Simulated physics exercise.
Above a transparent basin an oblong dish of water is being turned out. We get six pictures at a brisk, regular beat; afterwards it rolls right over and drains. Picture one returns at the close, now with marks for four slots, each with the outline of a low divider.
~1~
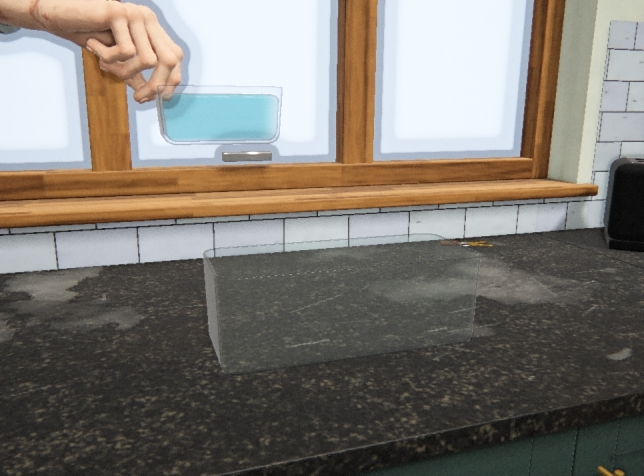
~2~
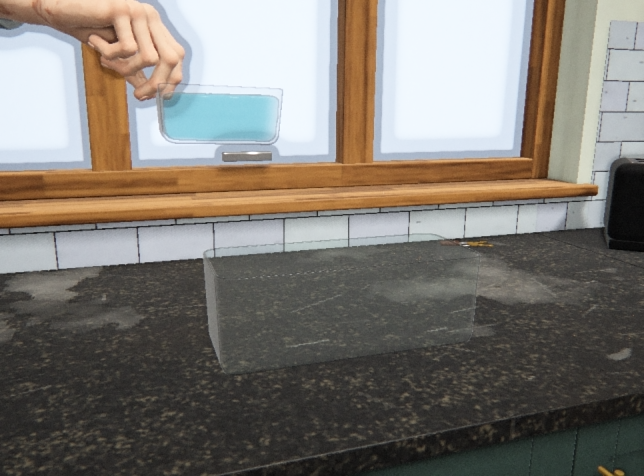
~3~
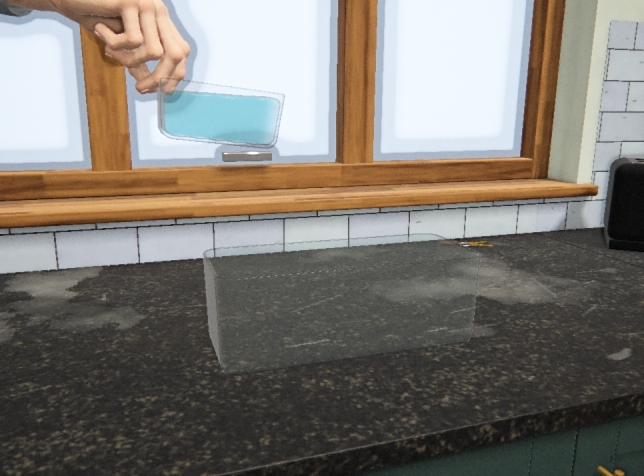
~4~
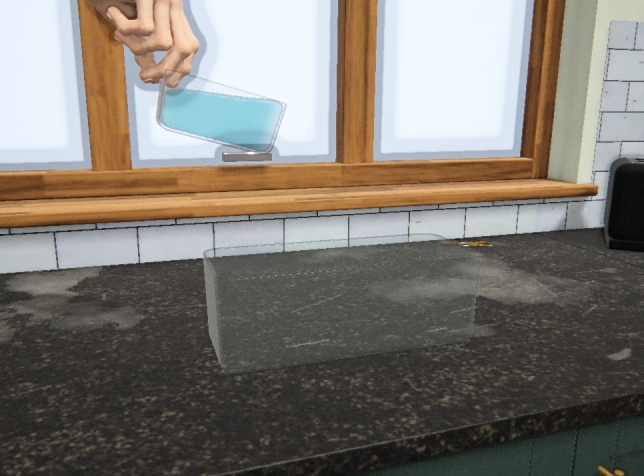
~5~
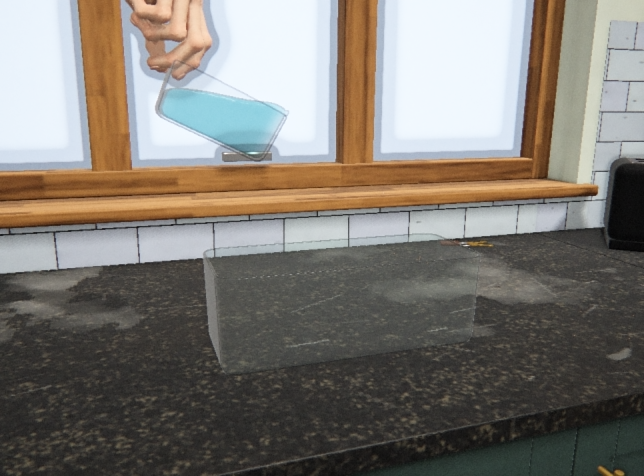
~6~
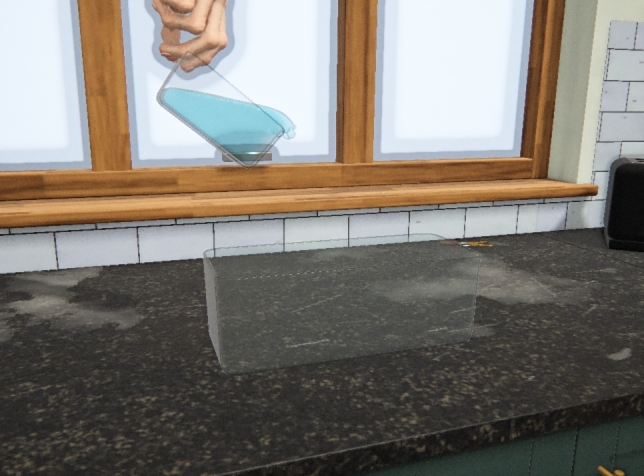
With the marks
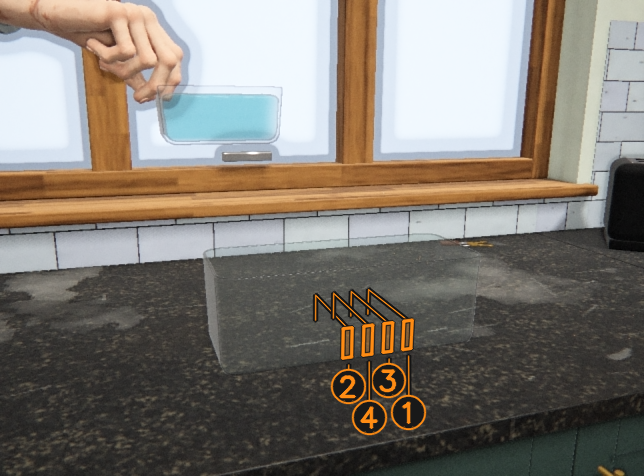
Above a clear basin on a dark stone counter by a window, a hand held an oblong dish of blue water, then tilted it steadily to the right until water slipped over the lip.
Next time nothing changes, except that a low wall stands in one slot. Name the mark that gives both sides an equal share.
Take 2.
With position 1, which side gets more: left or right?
The left one.
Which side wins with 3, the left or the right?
More ends on the left.
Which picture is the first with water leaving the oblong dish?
In picture 5.
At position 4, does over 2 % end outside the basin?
Yes, it does.
On the marked copy, 1 at (408, 355); 2 at (348, 364); 3 at (389, 358); 4 at (369, 361).
If 1 is chosen, about 82 % ends left of the wall and 10 % right of it; 8 % is lost outside.
If 2 is chosen, about 54 % ends left of the wall and 40 % right of it; 6 % is lost outside.
If 3 is chosen, about 80 % ends left of the wall and 11 % right of it; 9 % is lost outside.
If 4 is chosen, about 82 % ends left of the wall and 11 % right of it; 6 % is lost outside.
